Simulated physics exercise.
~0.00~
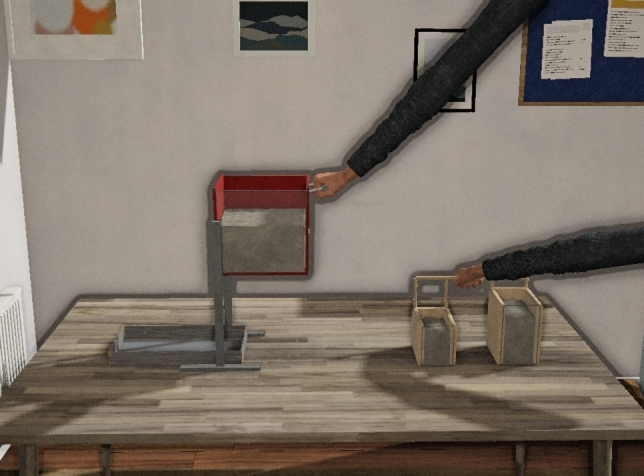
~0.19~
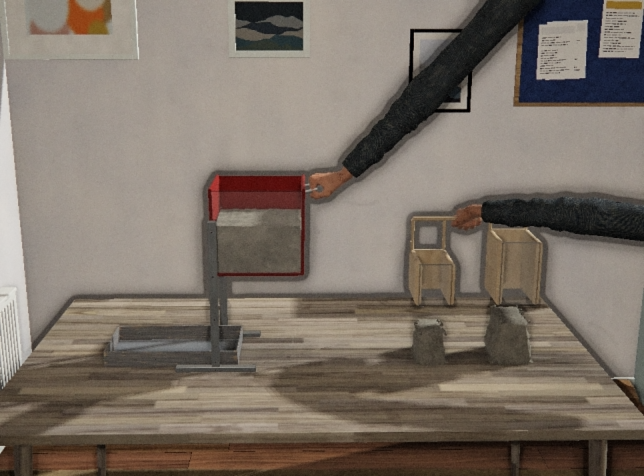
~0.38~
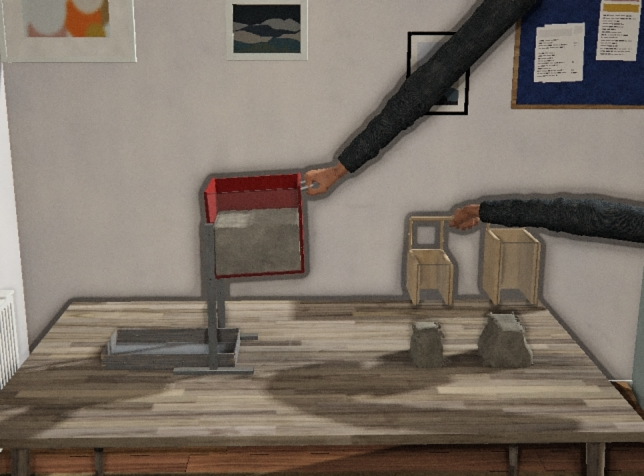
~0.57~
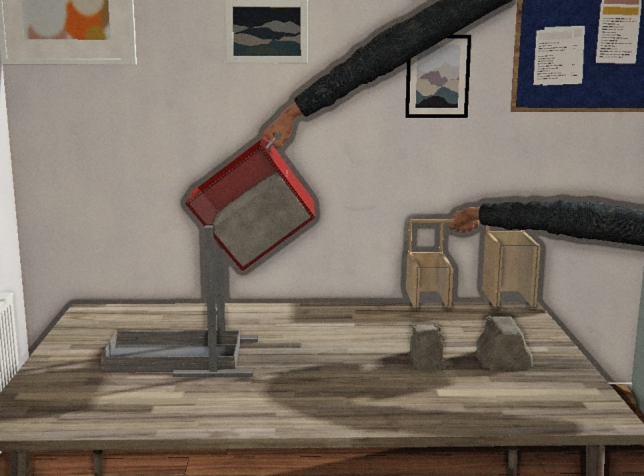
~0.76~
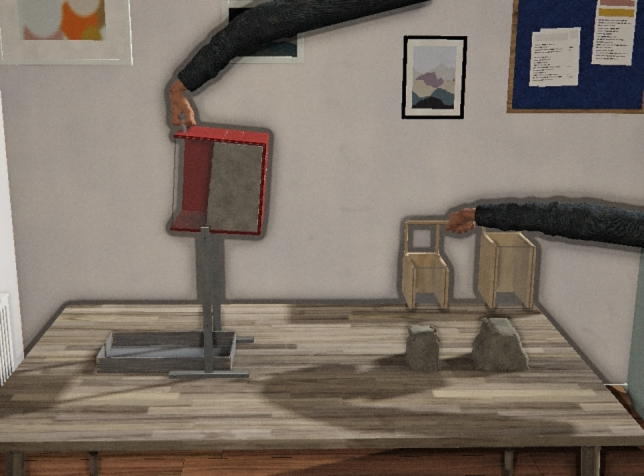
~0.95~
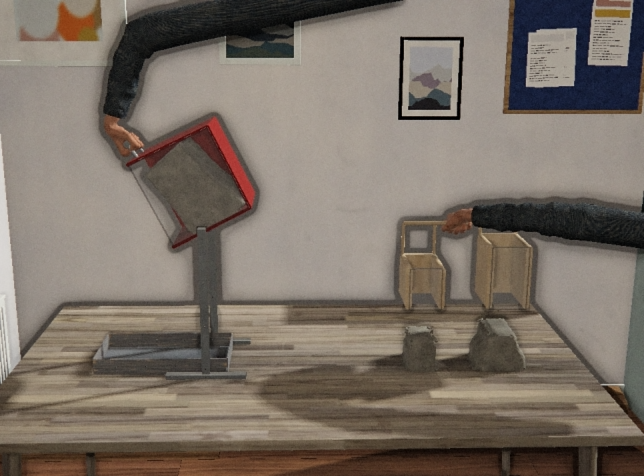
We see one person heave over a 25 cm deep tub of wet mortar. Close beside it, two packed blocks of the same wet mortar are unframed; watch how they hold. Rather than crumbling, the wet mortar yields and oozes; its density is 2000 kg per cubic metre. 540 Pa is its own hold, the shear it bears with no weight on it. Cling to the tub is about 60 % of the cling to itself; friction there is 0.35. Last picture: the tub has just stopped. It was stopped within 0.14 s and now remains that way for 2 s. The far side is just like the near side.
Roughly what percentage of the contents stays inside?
Roughly 0 %.
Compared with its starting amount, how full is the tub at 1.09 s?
Around 45 per cent.
By 1.09 s, the tub is at 116 degrees and holds 45 %.
By 1.26 s, the tub is at 116 degrees and holds 14 %.
By 1.43 s, the tub is at 116 degrees and holds 0 %.
By 1.60 s, the tub is at 116 degrees and holds 0 %.
By 2.95 s, at the end, the tub is at 116 degrees and holds 0 %.
